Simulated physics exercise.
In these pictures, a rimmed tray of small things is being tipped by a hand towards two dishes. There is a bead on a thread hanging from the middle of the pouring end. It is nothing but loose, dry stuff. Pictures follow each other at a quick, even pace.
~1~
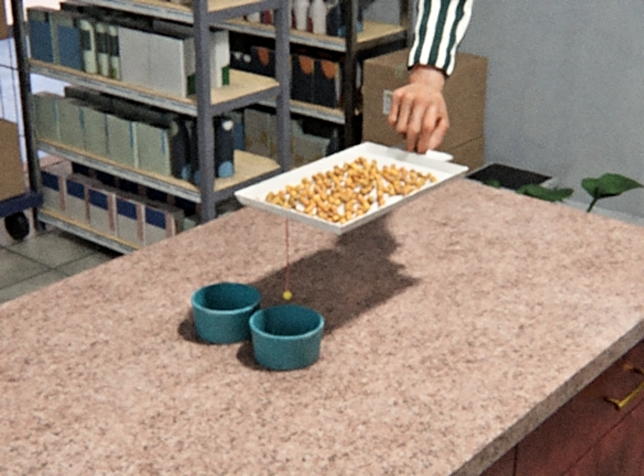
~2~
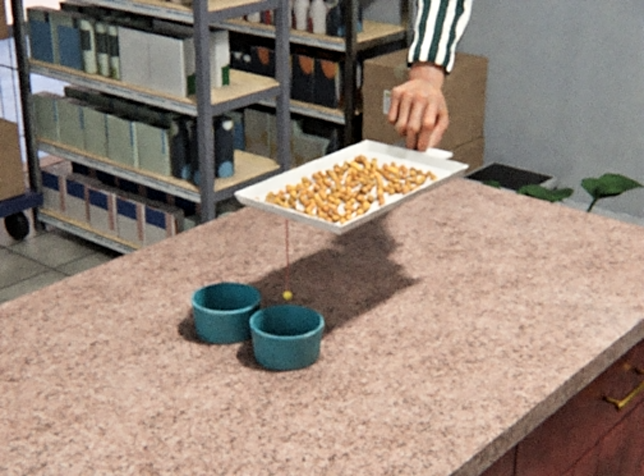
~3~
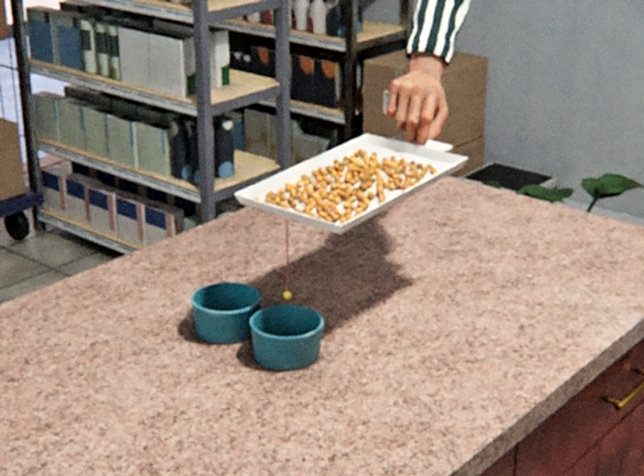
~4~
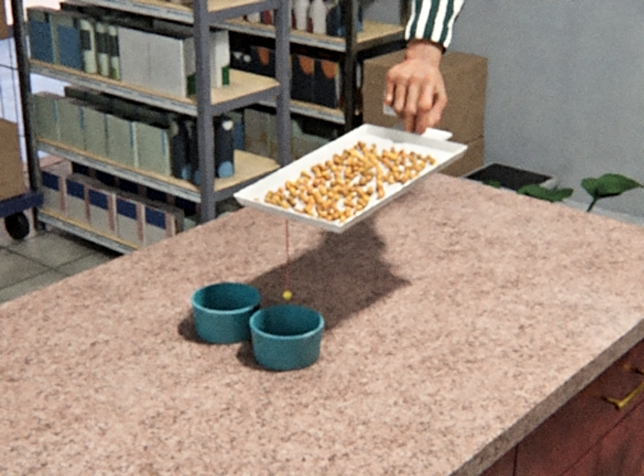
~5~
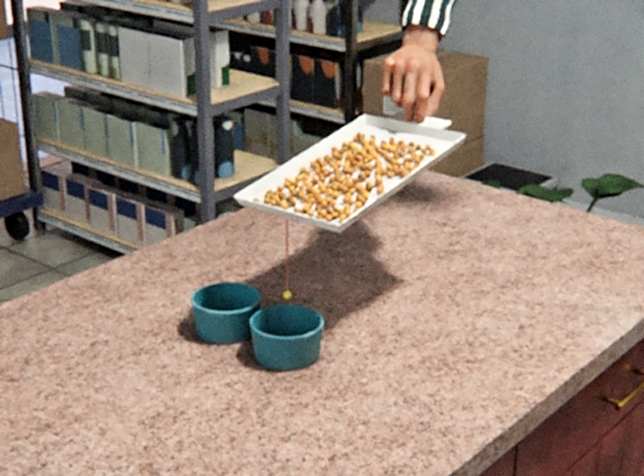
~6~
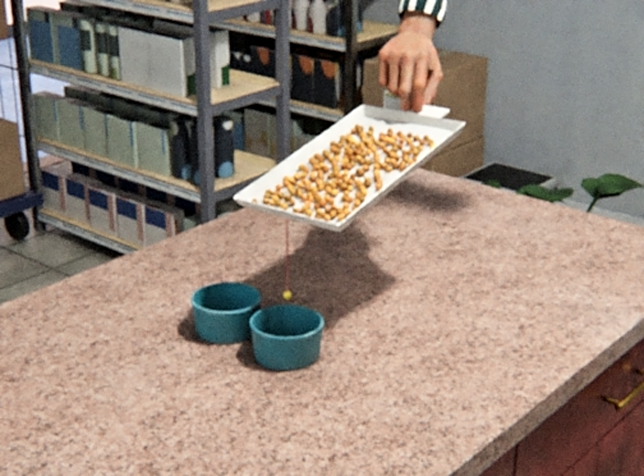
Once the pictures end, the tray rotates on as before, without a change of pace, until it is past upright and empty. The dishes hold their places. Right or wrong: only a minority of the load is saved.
Wrong, most of it is saved.
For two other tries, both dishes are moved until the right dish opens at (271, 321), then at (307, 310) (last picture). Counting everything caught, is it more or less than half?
Well, a majority share the first time and a minority share the next.
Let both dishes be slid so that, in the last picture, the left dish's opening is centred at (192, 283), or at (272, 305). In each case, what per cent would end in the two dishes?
The first try yields 60% and the second yields 30%.
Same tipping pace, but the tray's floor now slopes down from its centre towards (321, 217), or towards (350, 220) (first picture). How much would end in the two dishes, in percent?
Lab note: Case 1 near 50 %, case 2 near 30 %.
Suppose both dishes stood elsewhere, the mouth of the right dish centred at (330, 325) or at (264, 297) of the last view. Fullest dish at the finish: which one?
First the left-hand dish, then the right one.
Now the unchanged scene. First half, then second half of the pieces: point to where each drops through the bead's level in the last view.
I'd say around (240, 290) at first, then around (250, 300).
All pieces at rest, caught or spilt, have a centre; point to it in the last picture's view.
Centre at rest, last view: Approx. (235, 330).
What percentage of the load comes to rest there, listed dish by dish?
Left dish around 50, right dish around 30, both in a hundred.
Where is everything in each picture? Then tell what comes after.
Corners of the pouring end (241, 193) and (340, 224), level; middle of the load (352, 187), roasted chickpeas; left dish (203, 322); right dish (263, 348); bead on its thread (288, 295), in the first frame.
Corners of the pouring end (241, 193) and (340, 224), level; middle of the load (352, 186), in the second frame.
Corners of the pouring end (241, 193) and (339, 223), tipped barely, lowest at the left corner; middle of the load (352, 182), in the third frame.
Corners of the pouring end (240, 194) and (339, 223), tipped a little, lowest at the left corner; middle of the load (352, 177), in the fourth frame.
Corners of the pouring end (240, 195) and (338, 222), tipped a little, lowest at the left corner; middle of the load (351, 172), in the fifth frame.
Corners of the pouring end (239, 196) and (338, 222), tipped a little, lowest at the left corner; middle of the load (349, 167); left dish (203, 322); right dish (263, 348), in the sixth frame.
Just after the last frame, tray tipped steeply; the larger part on the tray; just a few in the right dish; about a tenth in the left dish; just a few outside both; about a tenth in the air.
A moment on, tray tipped past a quarter turn; roughly a quarter in the right dish; roughly half in the left dish; roughly a quarter outside both; just a few in the air.
Further on, tray tipped past a quarter turn; roughly a quarter in the right dish; roughly half in the left dish; roughly a quarter outside both.
When it is over, tray tipped past a quarter turn; roughly a quarter in the right dish; roughly half in the left dish; roughly a quarter outside both.
